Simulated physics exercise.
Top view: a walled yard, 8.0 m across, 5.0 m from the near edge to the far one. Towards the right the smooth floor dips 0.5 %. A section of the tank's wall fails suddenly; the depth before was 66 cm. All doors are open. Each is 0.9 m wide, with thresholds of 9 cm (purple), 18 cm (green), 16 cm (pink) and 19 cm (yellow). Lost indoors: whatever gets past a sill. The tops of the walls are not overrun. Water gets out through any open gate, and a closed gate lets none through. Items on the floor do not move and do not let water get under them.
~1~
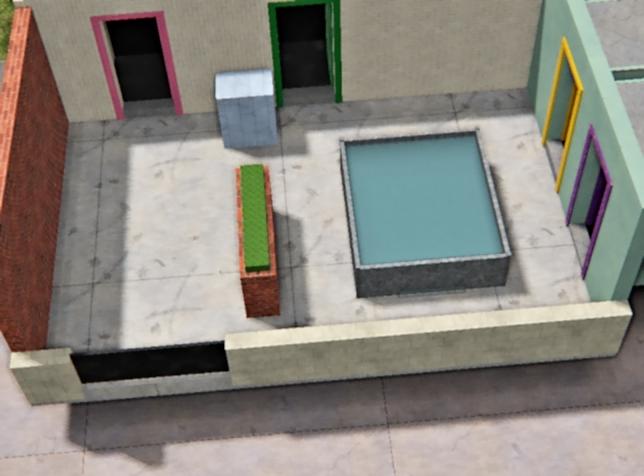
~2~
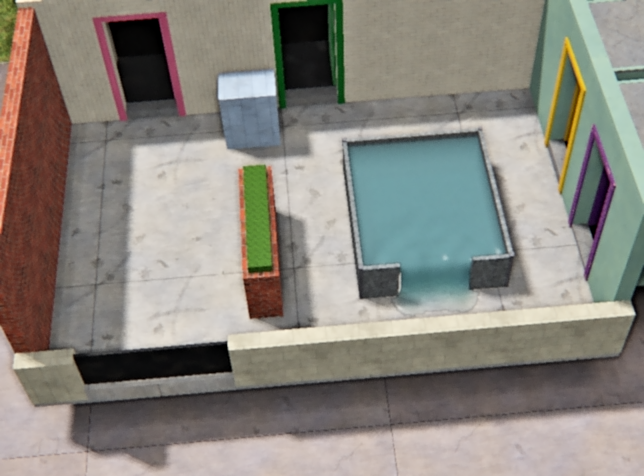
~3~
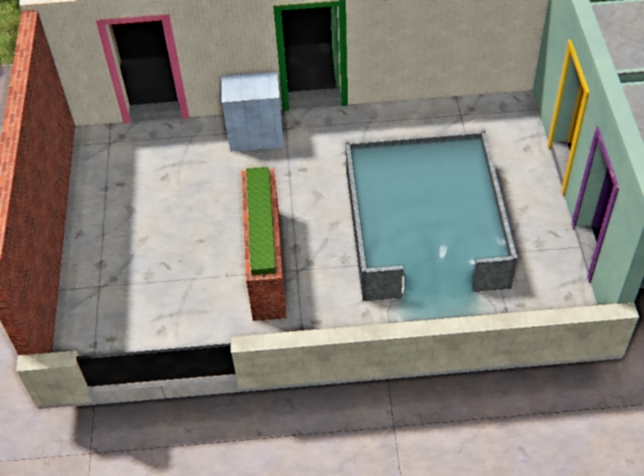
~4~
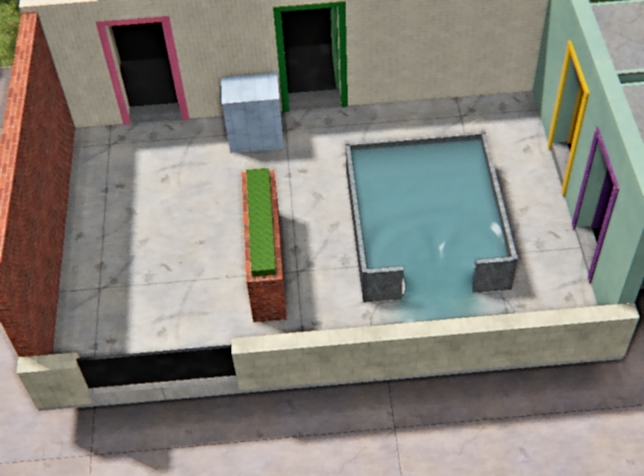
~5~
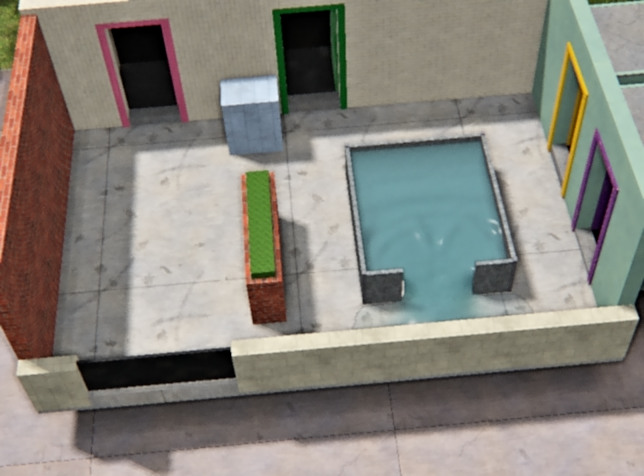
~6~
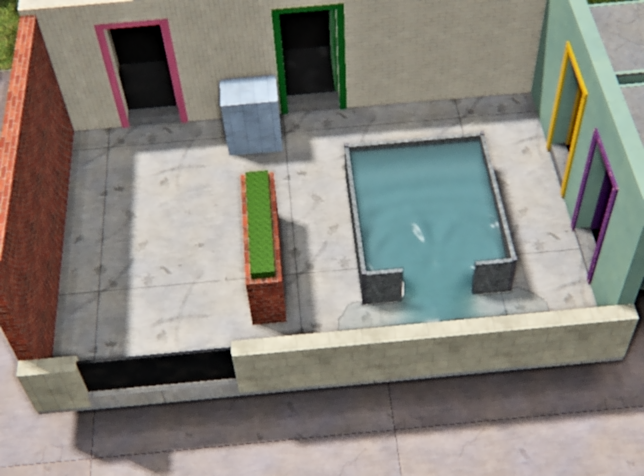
Water pours through a gap that opens in the front wall of a grey tank, seen from above in a walled yard, and spreads over the pale floor to the low cream front wall. A brick planter topped with green stands left of the tank, a grey-blue box behind it, with pink and green doorways at the back and yellow and purple ones at right. Ripples cross the tank's blue-green water as the view shifts very slightly.
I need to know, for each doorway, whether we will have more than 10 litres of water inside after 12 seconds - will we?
Here is how it goes: The purple door, yes, more than that; the green door, no, not that much; the pink door, no, not that much; the yellow door, no, not that much.
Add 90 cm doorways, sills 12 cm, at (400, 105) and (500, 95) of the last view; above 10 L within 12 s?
The first door falls short and the second gets there.
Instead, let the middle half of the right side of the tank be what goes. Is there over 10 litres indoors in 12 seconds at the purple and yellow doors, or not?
Result: Purple limit passed, yellow limit passed.
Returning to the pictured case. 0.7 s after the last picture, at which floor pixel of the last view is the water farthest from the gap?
Near (216, 370).
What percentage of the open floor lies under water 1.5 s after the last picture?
About 35 per cent.
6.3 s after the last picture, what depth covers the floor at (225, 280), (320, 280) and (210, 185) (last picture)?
The depths come out at 1, 4 and 2 centimetres, in the order listed.
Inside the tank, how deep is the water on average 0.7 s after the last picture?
Mean depth: About 50 cm.
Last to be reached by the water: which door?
It's the pink door that comes last.
Then, 0.7 s after the last picture water covers 15 % of the floor and is deepest (52 cm) near (443, 350); purple door 6 cm at the sill, 0 L in, green door not reached, pink door not reached, yellow door not reached.
Then, 1.5 s after the last picture water covers 35 % of the floor and is deepest (47 cm) near (443, 350); purple door 17 cm at the sill, 7 L in, green door not reached, pink door not reached, yellow door 3 cm at the sill, 0 L in.
Then, 2.8 s after the last picture water covers 60 % of the floor and is deepest (32 cm) near (605, 335); purple door 16 cm at the sill, 44 L in, green door 3 cm at the sill, 0 L in, pink door not reached, yellow door 7 cm at the sill, 0 L in.
Then, 6.3 s after the last picture water covers 95 % of the floor and is deepest (19 cm) near (441, 339); purple door 11 cm at the sill, 84 L in, green door 15 cm at the sill, 0 L in, pink door 9 cm at the sill, 0 L in, yellow door 9 cm at the sill, 0 L in.
Then, 11.3 s after the last picture water covers 95 % of the floor and is deepest (16 cm) near (58, 312); purple door 7 cm at the sill, 90 L in, green door 11 cm at the sill, 0 L in, pink door 10 cm at the sill, 0 L in, yellow door 11 cm at the sill, 0 L in.
